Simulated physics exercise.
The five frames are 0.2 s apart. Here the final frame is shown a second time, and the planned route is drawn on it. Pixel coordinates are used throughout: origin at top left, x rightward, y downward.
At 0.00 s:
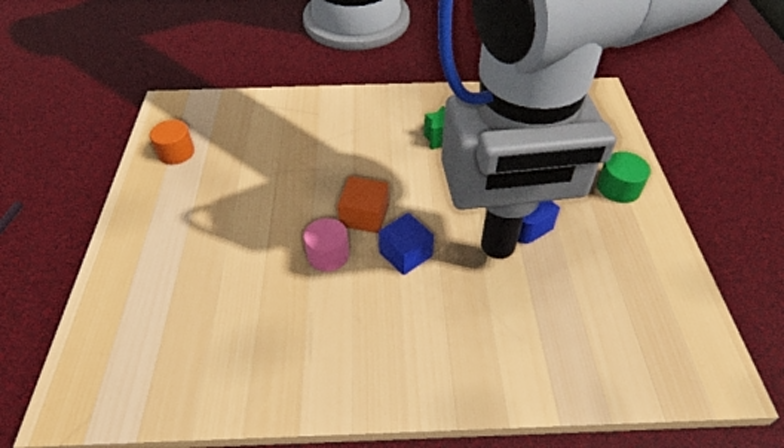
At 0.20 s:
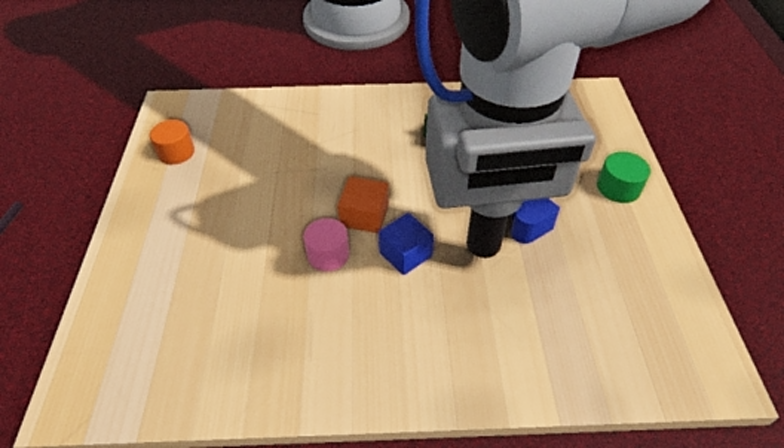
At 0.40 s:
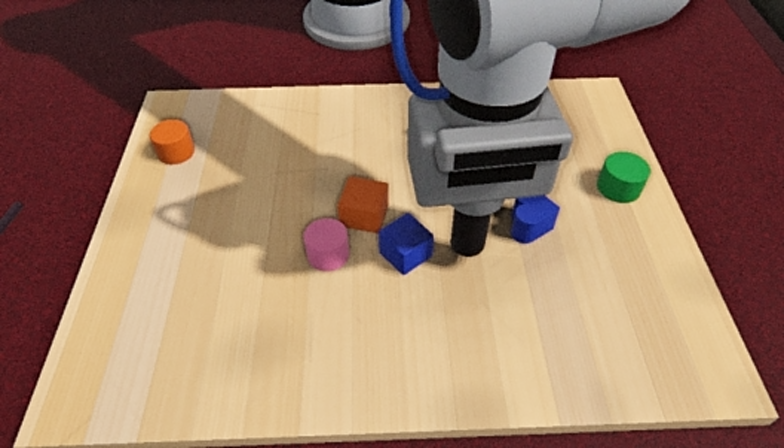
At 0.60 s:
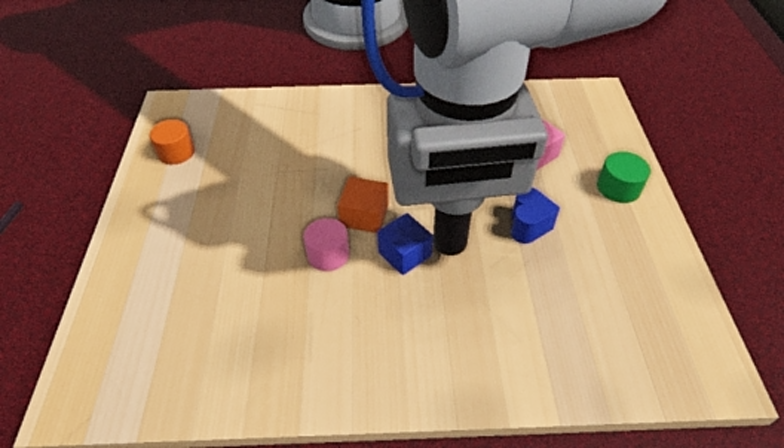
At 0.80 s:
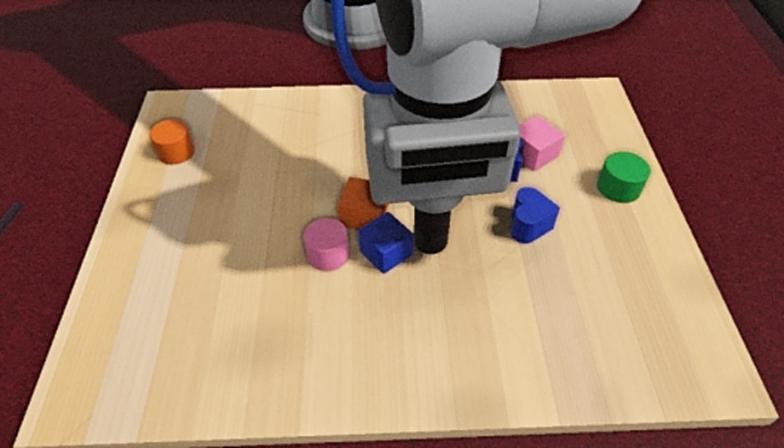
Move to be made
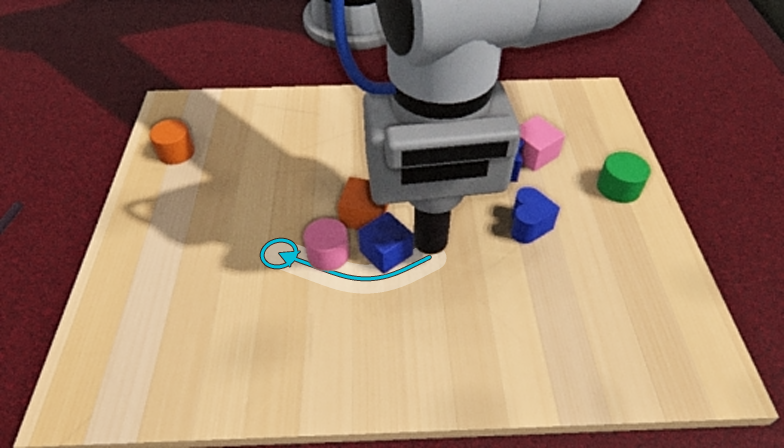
The robot arm slides its black peg left and pushes the blue cube slightly left.
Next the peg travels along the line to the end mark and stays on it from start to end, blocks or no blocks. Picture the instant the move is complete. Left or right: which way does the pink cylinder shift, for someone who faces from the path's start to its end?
Towards the right-hand side.
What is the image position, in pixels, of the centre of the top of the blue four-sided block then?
The middle of the upper face of the blue four-sided block will lie at about (328, 217) in the picture.
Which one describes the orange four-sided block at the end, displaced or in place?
It will remain on its spot.
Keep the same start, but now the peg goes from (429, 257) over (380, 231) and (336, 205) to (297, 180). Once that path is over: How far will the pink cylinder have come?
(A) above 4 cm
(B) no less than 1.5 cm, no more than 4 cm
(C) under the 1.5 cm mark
Choice B: No less than 1.5 cm, no more than 4 cm.
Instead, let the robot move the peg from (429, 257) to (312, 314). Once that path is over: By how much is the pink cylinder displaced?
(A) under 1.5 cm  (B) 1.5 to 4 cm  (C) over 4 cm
Choice B: 1.5 to 4 cm.
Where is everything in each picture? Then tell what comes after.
The first picture shows lower end of the peg at (498, 247), tops of blocks, pink cylinder at (325, 234), orange four-sided block at (363, 193), blue four-sided block at (406, 233).
The second picture shows peg at (483, 246), blocks as before.
The third picture shows peg at (467, 245), blocks as before.
The fourth picture shows peg at (450, 244), blocks as before.
The fifth picture shows peg at (430, 242), pink cylinder at (325, 234), orange four-sided block at (363, 193), blue four-sided block at (386, 231).
The drawn path runs from (429, 257) through (381, 277) and (327, 271) to (279, 253).
What follows on the original path. One third of the way, peg at (380, 263); pink cylinder at (309, 228); blue four-sided block at (354, 231), turned 65° clockwise.
Two thirds of the way, peg at (325, 256); pink cylinder at (290, 215); blue four-sided block at (330, 220).
At the end, peg at (275, 239); pink cylinder at (278, 203); orange four-sided block not moved; blue four-sided block at (328, 217), turned 150° clockwise.
